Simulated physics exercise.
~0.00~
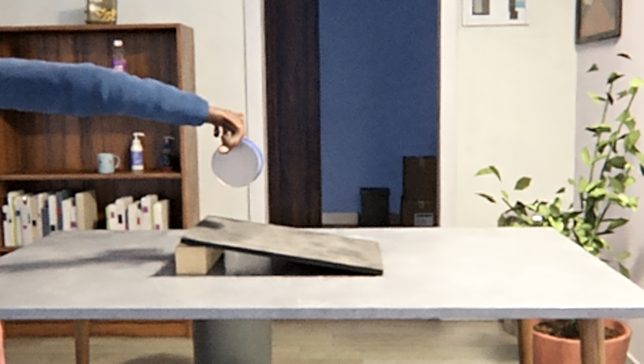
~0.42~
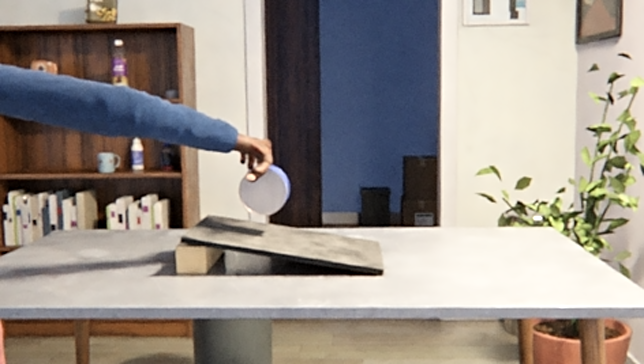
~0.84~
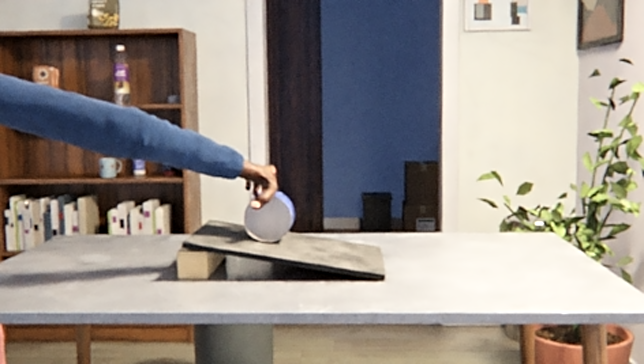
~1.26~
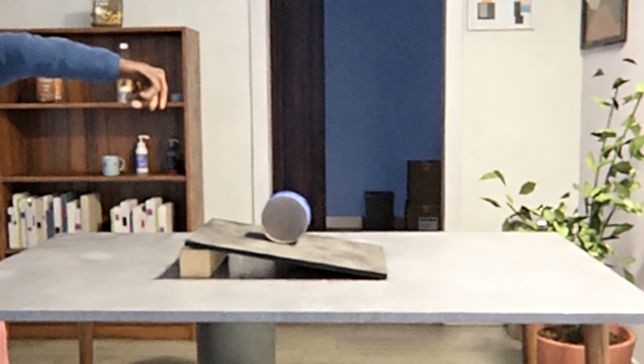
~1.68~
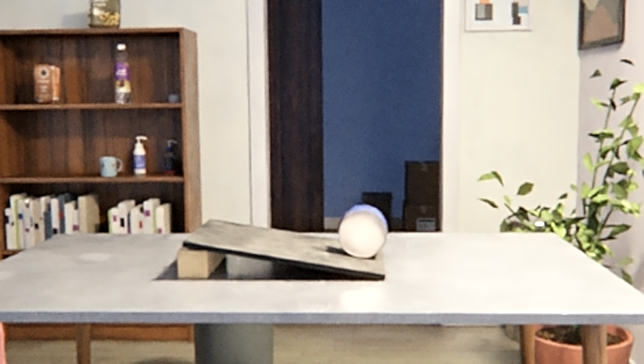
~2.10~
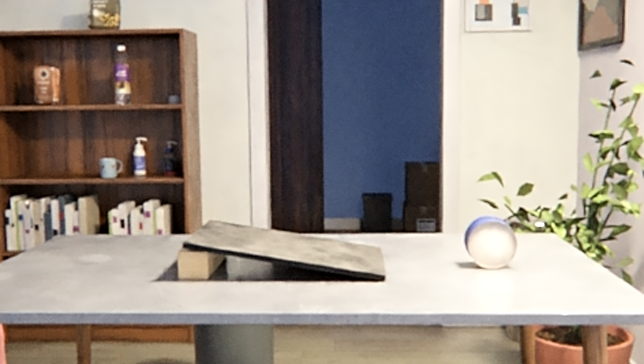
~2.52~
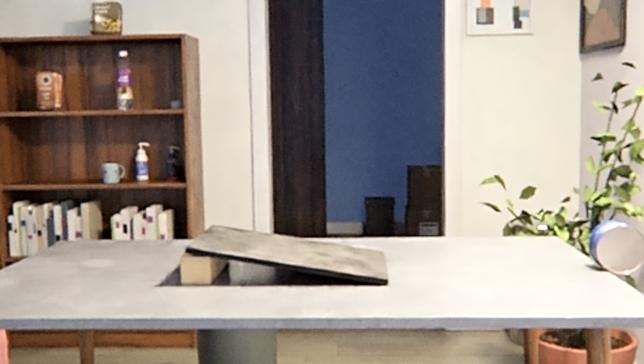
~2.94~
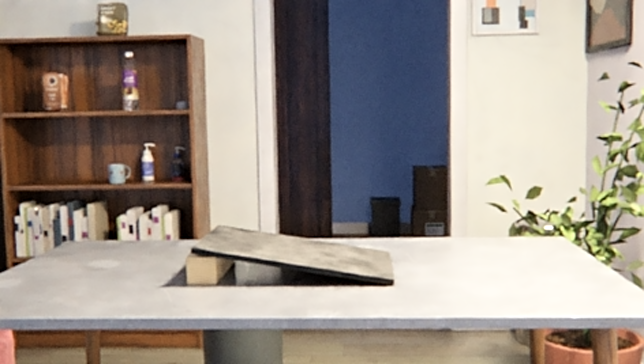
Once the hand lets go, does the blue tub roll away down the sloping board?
Yes, the blue tub rolls down the board to the right and carries on across the table until it is out of view.
